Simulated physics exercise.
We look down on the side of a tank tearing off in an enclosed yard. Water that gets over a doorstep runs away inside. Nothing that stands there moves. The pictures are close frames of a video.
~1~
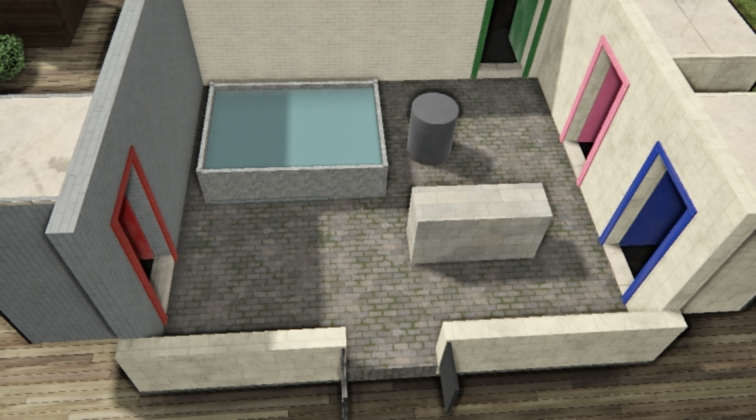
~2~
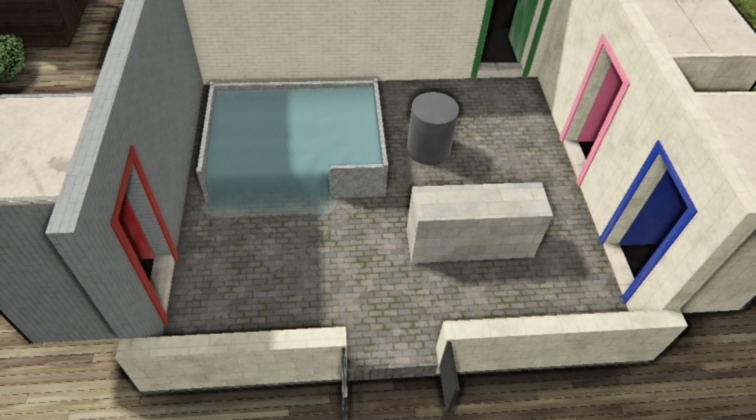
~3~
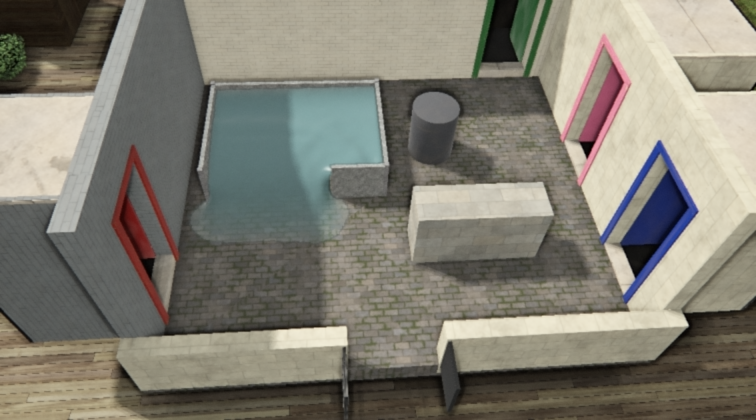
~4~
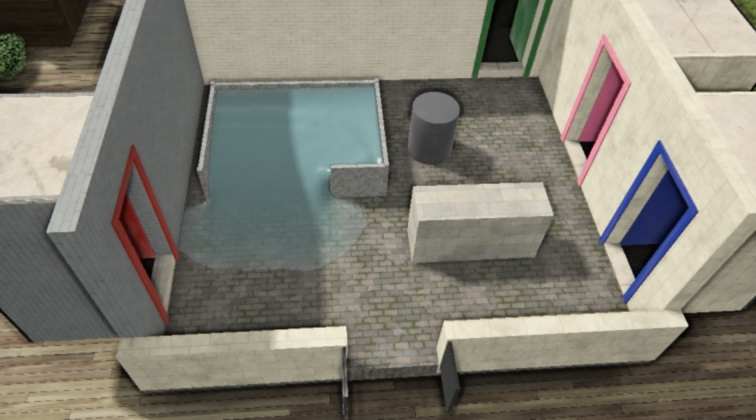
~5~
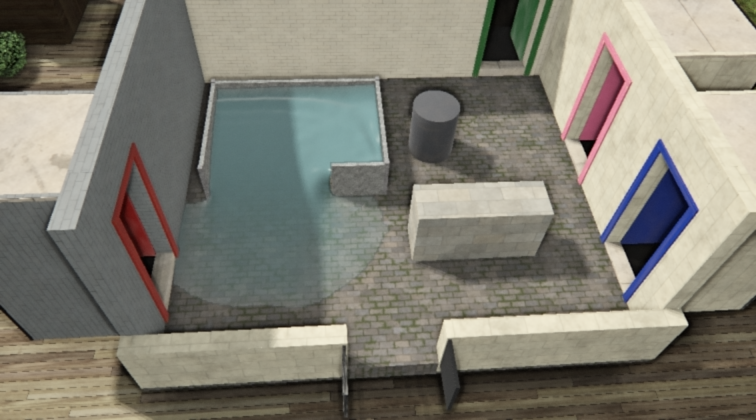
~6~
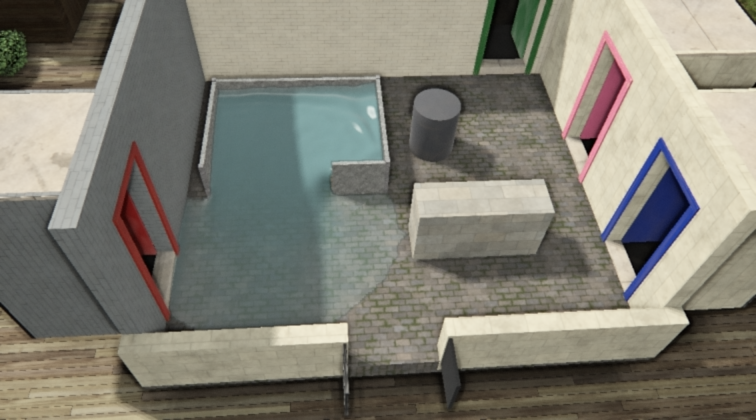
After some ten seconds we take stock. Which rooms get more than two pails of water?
In the end: The pink door admits no more than that; the red door lets in a lot; the blue door lets in a lot; the green door admits no more than that.
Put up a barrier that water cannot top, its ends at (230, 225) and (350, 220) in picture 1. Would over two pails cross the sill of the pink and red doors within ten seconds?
The pink door is over, the red door takes less.
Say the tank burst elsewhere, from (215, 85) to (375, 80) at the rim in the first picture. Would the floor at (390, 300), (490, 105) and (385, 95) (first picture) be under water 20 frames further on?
One after the other: Dry, wet, flooded.
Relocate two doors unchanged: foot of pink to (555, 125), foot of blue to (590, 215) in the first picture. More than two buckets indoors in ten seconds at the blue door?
Then: Blue door takes more.
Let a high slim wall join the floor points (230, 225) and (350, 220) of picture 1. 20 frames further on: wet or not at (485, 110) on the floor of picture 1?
There: Not flooded.
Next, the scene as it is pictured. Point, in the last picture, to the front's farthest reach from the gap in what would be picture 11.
I would point to (425, 344).
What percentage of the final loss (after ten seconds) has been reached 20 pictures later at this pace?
Near 35 in a hundred.
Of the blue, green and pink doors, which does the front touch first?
I say the door marked blue.
A moment on, water covers 30 % of the floor; the pink door not reached, the red door wet at the sill, nothing in, the blue door not reached, the green door not reached.
Next, water covers 30 % of the floor; the pink door not reached, the red door over two buckets in, the blue door not reached, the green door not reached.
Then, water covers 50 % of the floor; the pink door not reached, the red door far over two buckets in, the blue door not reached, the green door not reached.
Later, water covers 70 % of the floor; the pink door wet at the sill, nothing in, the red door far over two buckets in, the blue door far over two buckets in, the green door not reached.
In the end, water covers 100 % of the floor; the pink door wet at the sill, nothing in, the red door far over two buckets in, the blue door far over two buckets in, the green door wet at the sill, nothing in.
